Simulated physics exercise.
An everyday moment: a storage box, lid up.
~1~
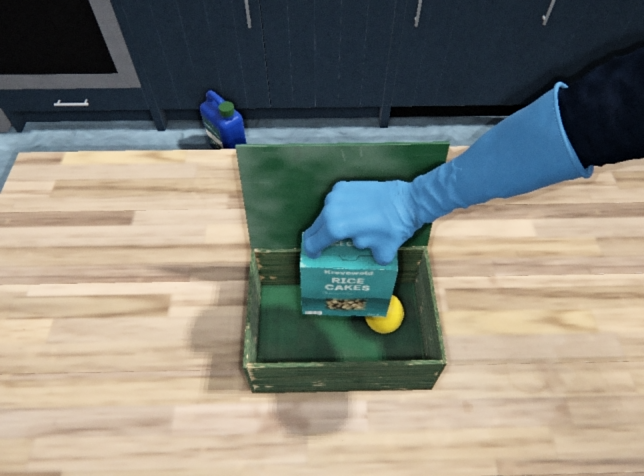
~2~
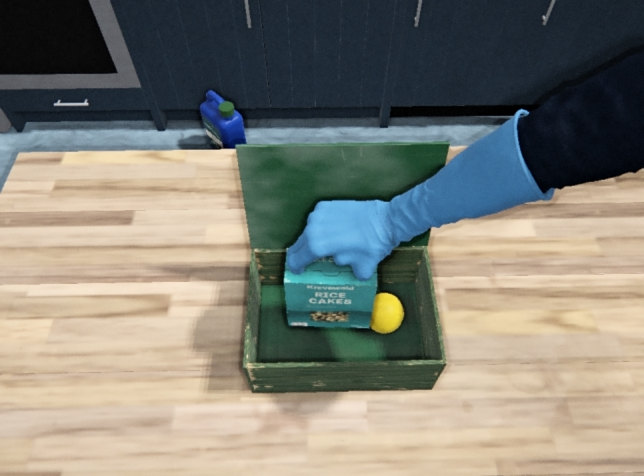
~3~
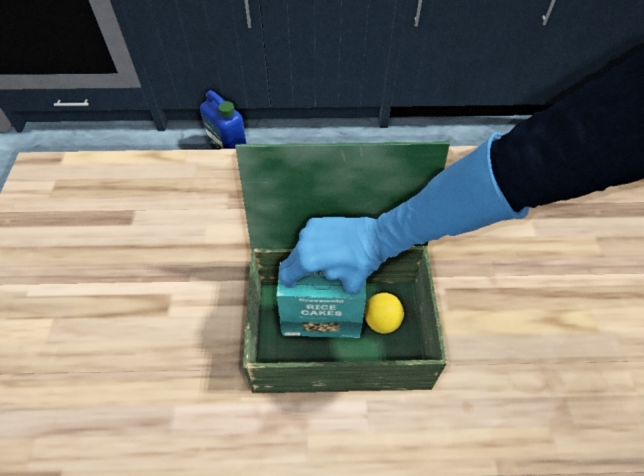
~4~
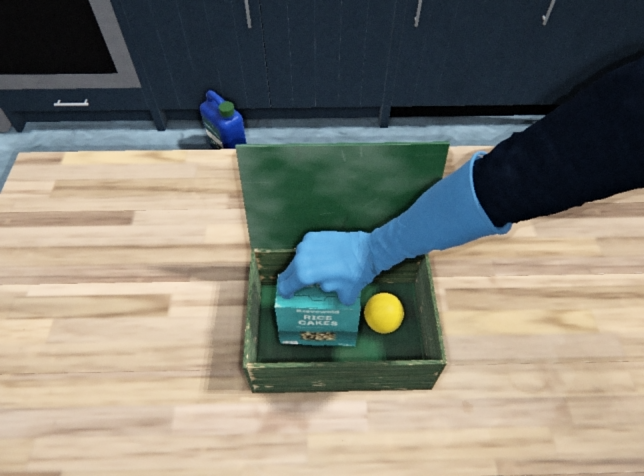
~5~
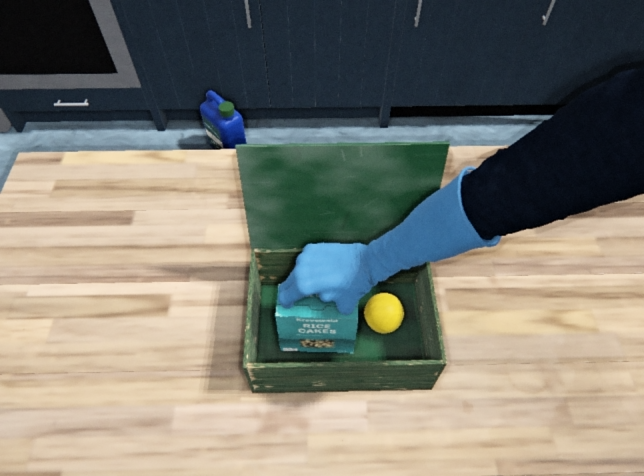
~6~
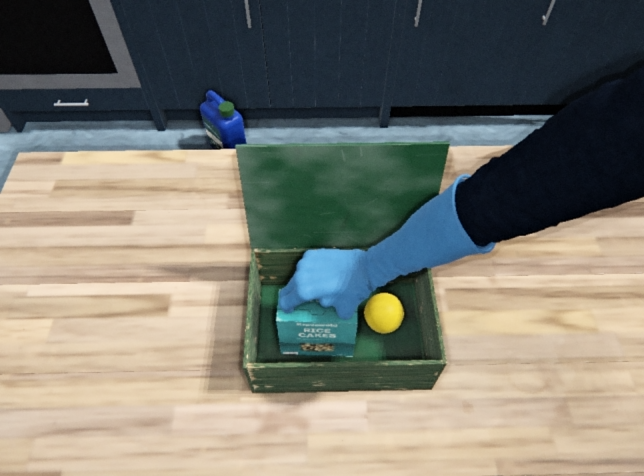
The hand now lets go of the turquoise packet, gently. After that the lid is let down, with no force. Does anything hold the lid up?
In the end the lid stays ajar.
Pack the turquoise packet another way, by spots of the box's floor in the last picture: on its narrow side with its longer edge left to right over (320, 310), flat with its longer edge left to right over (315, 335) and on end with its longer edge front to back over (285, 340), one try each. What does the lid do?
First try: It will not close; second try: It closes; third try: It will not close.
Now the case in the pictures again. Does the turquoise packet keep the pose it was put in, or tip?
It keeps its pose.
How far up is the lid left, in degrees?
Some 14° above the rim.
Then, 1.40 s later than the last frame, lid 74° above the rim.
Then, 1.80 s later than the last frame, lid 33° above the rim.
When it is over, lid 13° above the rim; both as before. End places, in pixels of the last picture, turquoise packet near (318, 325).
